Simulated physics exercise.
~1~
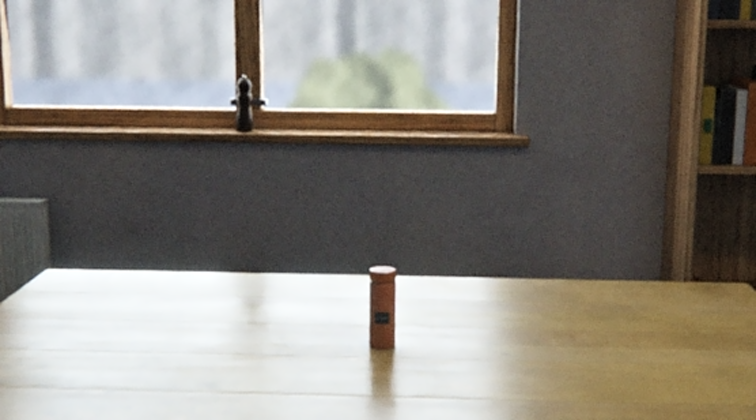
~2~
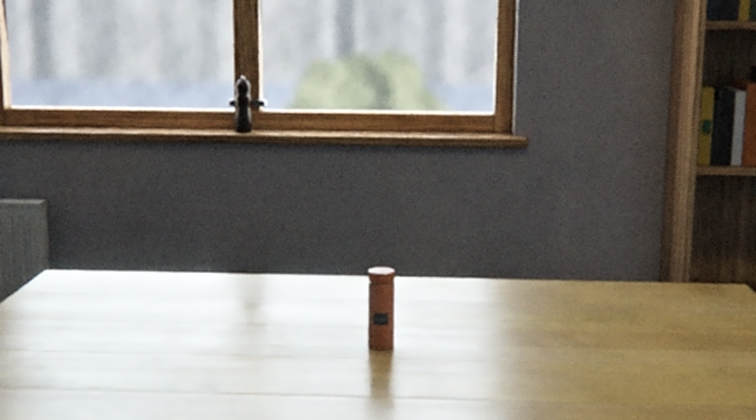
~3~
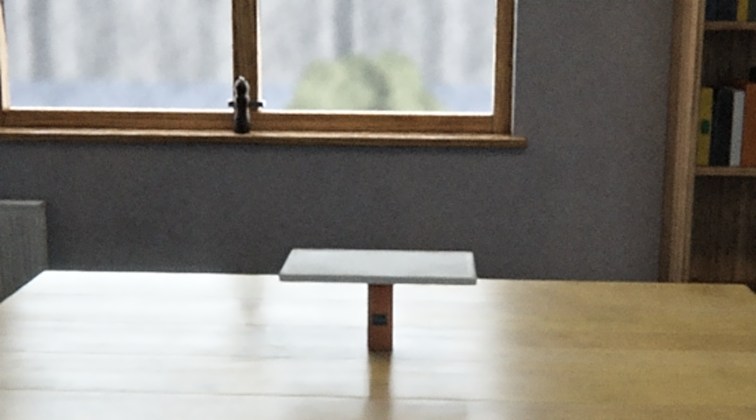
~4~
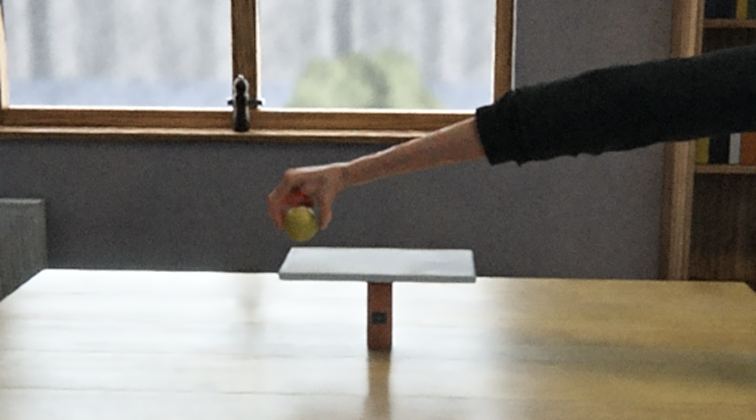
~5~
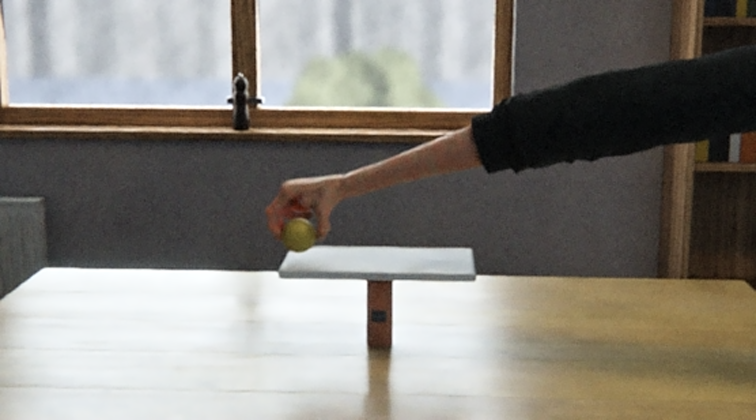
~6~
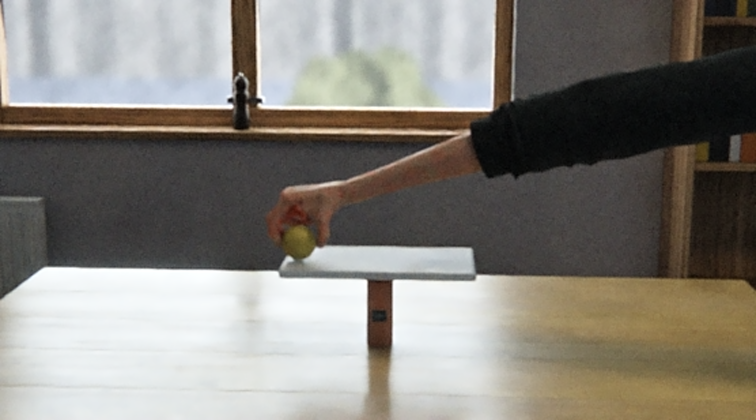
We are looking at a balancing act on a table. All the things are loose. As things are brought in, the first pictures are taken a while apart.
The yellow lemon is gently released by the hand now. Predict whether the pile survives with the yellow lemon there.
It does not survive.
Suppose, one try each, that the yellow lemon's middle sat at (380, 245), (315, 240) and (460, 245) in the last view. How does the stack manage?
Try one - upright; try two - toppled; try three - toppled.
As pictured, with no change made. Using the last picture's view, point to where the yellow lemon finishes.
It finishes at about (255, 330).
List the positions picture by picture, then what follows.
In the first frame, the last thing is not in view yet.
In the second frame, the last thing is not in view yet.
In the third frame, the last thing is not in view yet; white lid (380, 266).
The fourth frame shows coming down; yellow lemon (301, 224); white lid (379, 265).
The fifth frame shows coming down; yellow lemon (299, 236); white lid (379, 263).
The sixth frame shows set down, still held; yellow lemon (299, 243); white lid (380, 262).
Then, 0.40 s after the last picture, yellow lemon now fallen; white lid tipped 52° from how it was.
Then, 0.60 s after the last picture, white lid tipped 42° from how it was; orange shaker tipped 15° from how it was.
Then, 0.70 s after the last picture, white lid now fallen; orange shaker tipped 67° from how it was.
At rest, fallen, white lid, orange shaker and yellow lemon. Seen from the same camera at the end, yellow lemon near (255, 330). The stack gives way.
